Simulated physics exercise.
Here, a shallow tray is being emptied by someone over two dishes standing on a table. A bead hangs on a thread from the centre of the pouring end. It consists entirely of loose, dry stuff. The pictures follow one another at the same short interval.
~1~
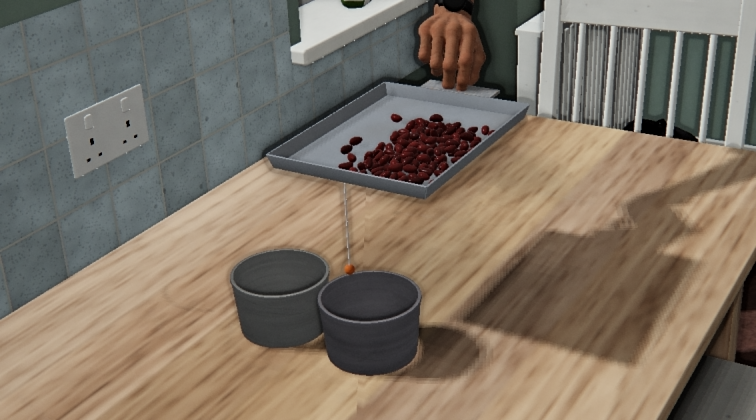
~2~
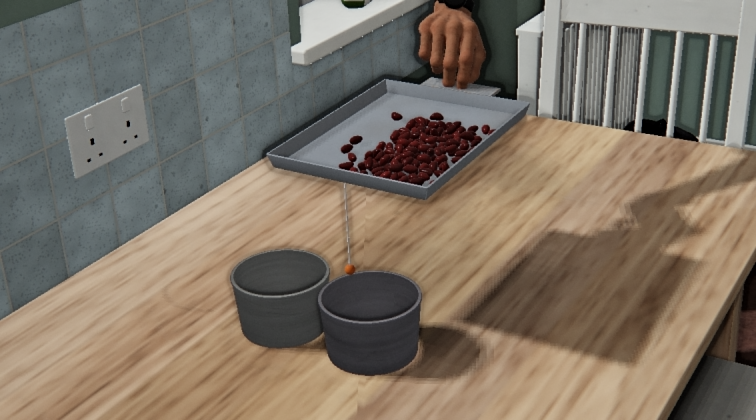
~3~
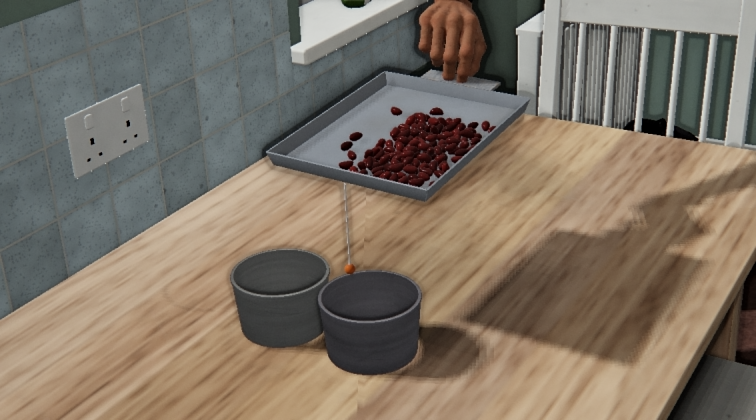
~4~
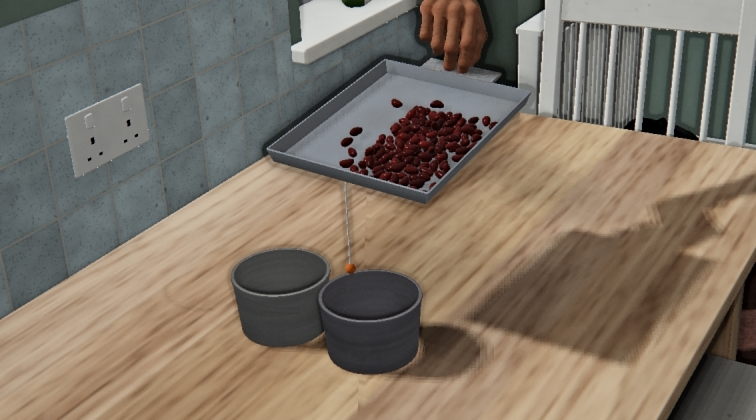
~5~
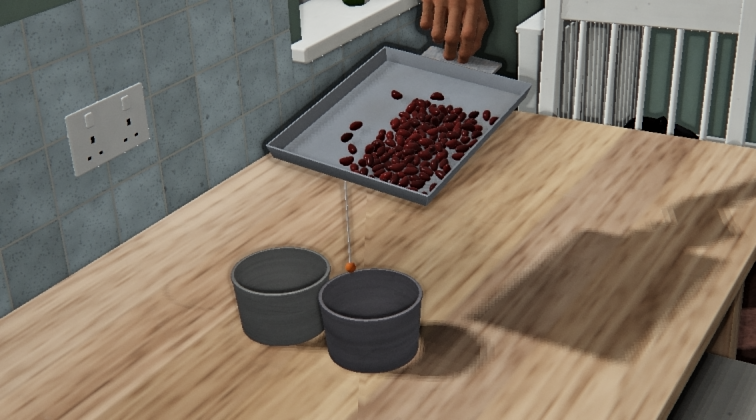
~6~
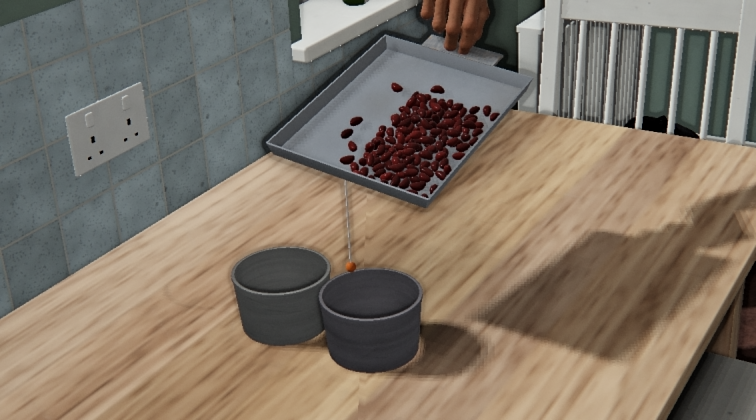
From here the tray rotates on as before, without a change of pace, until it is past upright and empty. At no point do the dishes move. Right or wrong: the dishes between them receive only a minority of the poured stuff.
Right, they get under half.
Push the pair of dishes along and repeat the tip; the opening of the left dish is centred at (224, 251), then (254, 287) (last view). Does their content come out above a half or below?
First try: Lower than half; second try: Lower than half.
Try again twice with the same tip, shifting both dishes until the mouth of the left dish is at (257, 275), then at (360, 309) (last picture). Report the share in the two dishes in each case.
Approximately 10 percent, followed by approximately 30 percent.
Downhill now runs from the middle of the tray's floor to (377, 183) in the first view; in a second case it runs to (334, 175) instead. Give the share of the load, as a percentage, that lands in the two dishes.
Lab note: Try 1 = 50 %, try 2 = 50 %.
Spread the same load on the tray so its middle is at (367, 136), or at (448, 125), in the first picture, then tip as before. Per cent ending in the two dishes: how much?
Roughly 40 and 30 percent, in that order.
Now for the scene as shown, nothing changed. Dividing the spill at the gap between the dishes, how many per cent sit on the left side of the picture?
Close to 0 in a hundred.
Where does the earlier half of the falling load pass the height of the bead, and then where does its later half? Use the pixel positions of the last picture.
(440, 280) for the early half, (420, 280) for the late half.
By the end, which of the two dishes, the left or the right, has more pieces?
That is the dish on the right.
Just after the last frame, tray tipped steeply; every one on the tray.
A moment on, tray tipped right over; about a tenth on the tray; roughly a quarter in the right dish; roughly half outside both; about a tenth in the air.
Further on, tray tipped past a quarter turn; roughly a third in the right dish; roughly two thirds outside both.
When it is over, tray tipped past a quarter turn; roughly a third in the right dish; not one in the left dish; roughly two thirds outside both.
